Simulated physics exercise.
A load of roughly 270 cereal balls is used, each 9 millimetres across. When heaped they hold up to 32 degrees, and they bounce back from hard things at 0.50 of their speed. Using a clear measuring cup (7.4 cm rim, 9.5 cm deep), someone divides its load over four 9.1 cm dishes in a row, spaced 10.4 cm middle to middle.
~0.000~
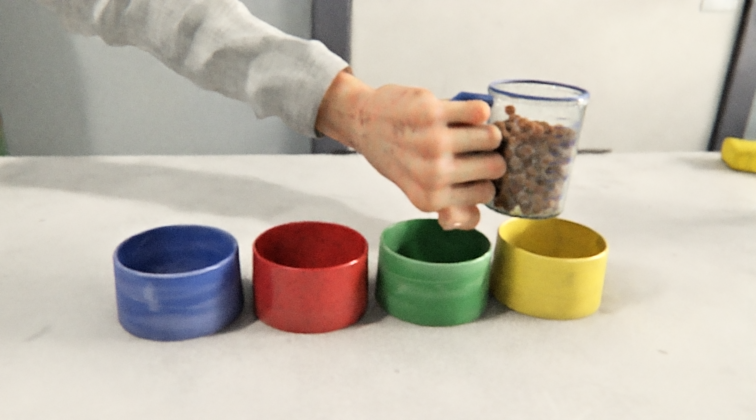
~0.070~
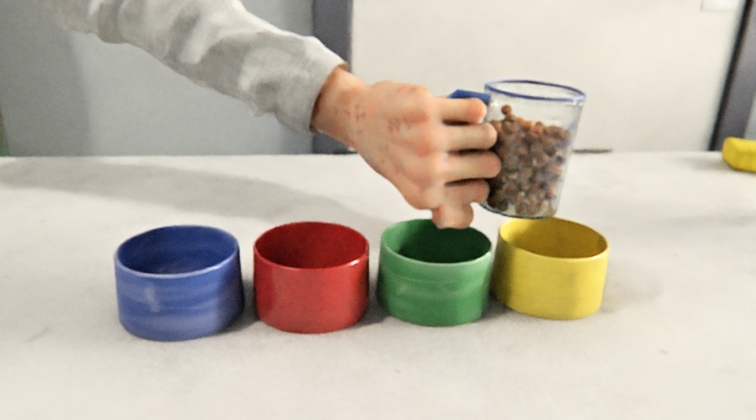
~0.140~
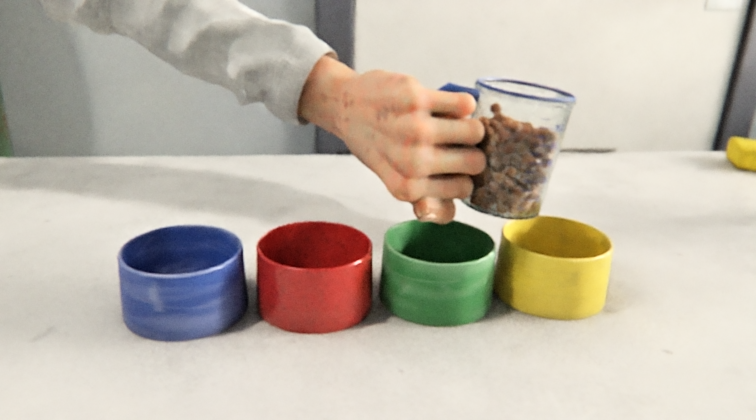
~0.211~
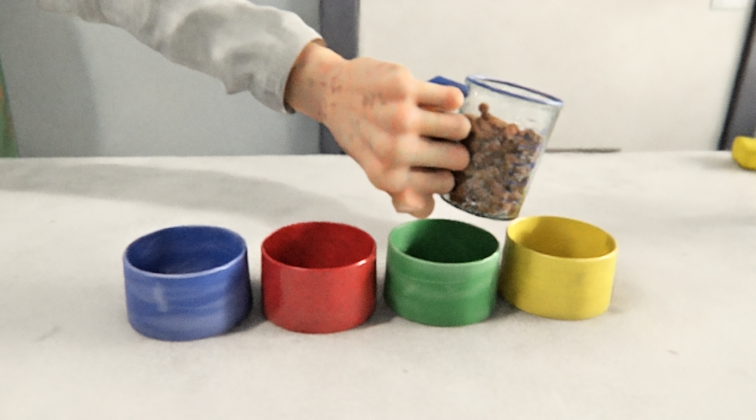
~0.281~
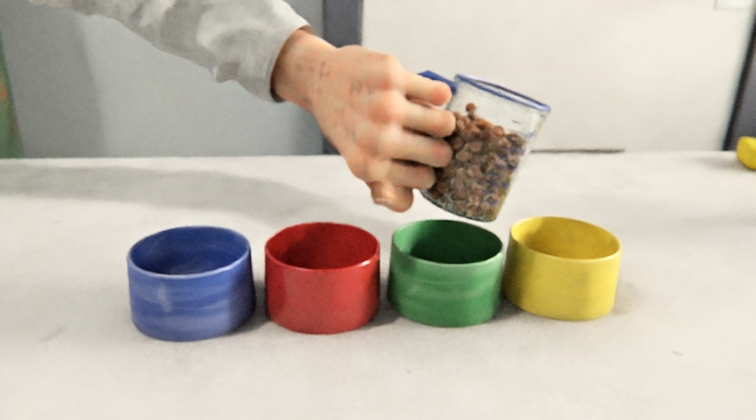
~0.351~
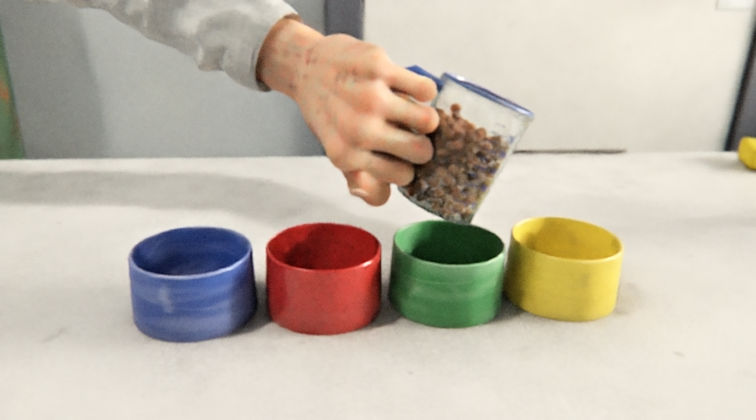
A hand in a light grey sleeve holds a clear, blue-rimmed measuring cup of small brown cereal balls above a pale tabletop, seen from the front and slightly above. Four round dishes stand in a row, blue, red, green and yellow from left to right, before a grey and white background. The hand moves the cup a short way left while tilting it rightward, and the view shifts very slightly.
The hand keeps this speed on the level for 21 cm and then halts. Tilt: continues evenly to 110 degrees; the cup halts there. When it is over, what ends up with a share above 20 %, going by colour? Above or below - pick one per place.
Red: Above; blue: Below; green: Below; yellow: Below; counter: Below.
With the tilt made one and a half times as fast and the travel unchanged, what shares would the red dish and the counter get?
Shares - red: 90, counter: 10.
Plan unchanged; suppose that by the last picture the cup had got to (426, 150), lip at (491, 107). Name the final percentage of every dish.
Final shares - red 90 %, blue 0 %, green 0 %, yellow 0 %.
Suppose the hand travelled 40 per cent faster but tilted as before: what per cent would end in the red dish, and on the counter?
Shares - red 90, counter 10.
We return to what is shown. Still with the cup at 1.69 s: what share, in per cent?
Approx. 55 % - an estimate.
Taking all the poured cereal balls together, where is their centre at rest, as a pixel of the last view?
Roughly pixel (339, 278).
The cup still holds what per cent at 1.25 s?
I reckon around 100 per cent.
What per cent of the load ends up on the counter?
The share comes to some 10 percent.
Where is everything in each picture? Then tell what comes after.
In the first frame, cup at (530, 148), tilt 0 degrees, lip at (582, 90), moved 0.0 cm; middle of the pieces at (530, 159); yellow dish at (552, 237); green dish at (435, 240); red dish at (311, 244); blue dish at (177, 248).
In the second frame, cup at (525, 149), tilt 2 degrees, lip at (579, 91), moved 0.5 cm; middle of the pieces at (525, 159).
In the third frame, cup at (512, 148), tilt 6 degrees, lip at (569, 95), moved 1.9 cm; middle of the pieces at (511, 159).
In the fourth frame, cup at (496, 149), tilt 12 degrees, lip at (557, 100), moved 3.6 cm; middle of the pieces at (494, 159).
In the fifth frame, cup at (480, 149), tilt 17 degrees, lip at (545, 106), moved 5.2 cm; middle of the pieces at (477, 160).
In the sixth frame, cup at (461, 150), tilt 22 degrees, lip at (529, 112), moved 6.9 cm; middle of the pieces at (457, 160); yellow dish at (566, 238); green dish at (449, 242); red dish at (324, 246); blue dish at (192, 250). Its pace works out near 75 degrees a second; the hand travels 24 cm a second.
After 0.89 s, tilt 64 degrees; cup holds 100 %.
Then, at 1.25 s, tilt 92 degrees; cup holds 100 %.
After 1.69 s, tilt 110 degrees; cup holds 55 %, red 40 %.
At rest (3.1 s), red 90 %, blue 0 %, green 5 %, yellow 0 %, counter 10 %.
